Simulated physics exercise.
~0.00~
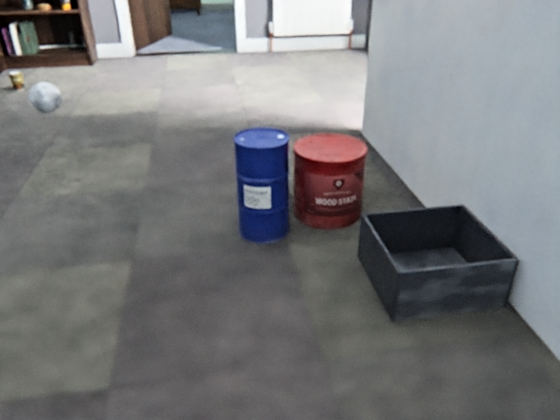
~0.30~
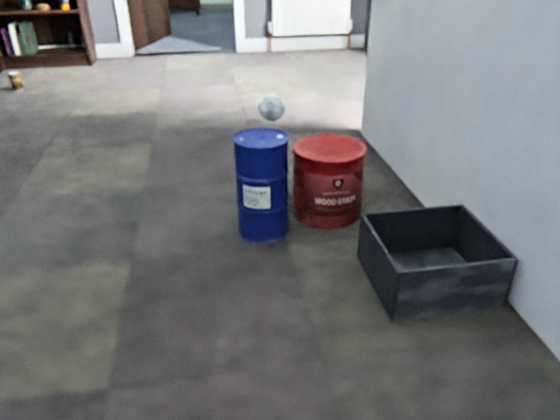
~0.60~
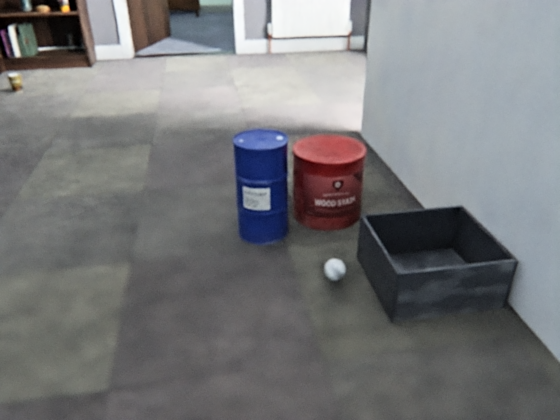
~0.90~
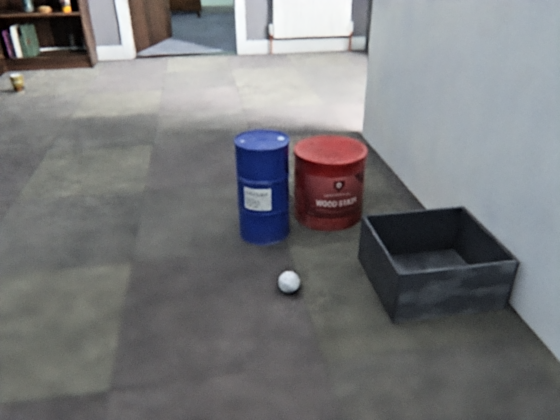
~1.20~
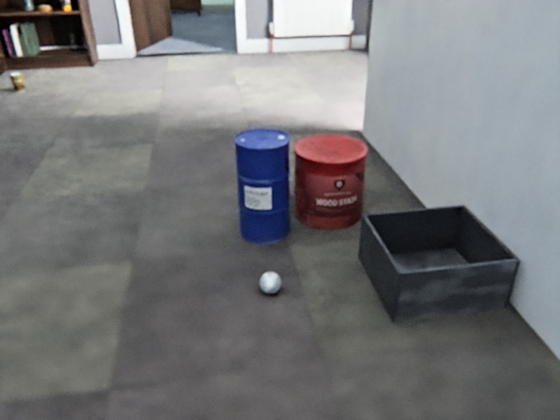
We see a white ball fly in from the left over a blue canister and a red pail, drop to the floor beside an open dark box, then move left and end up outside it, in front of the canister, which stays standing like the pail.
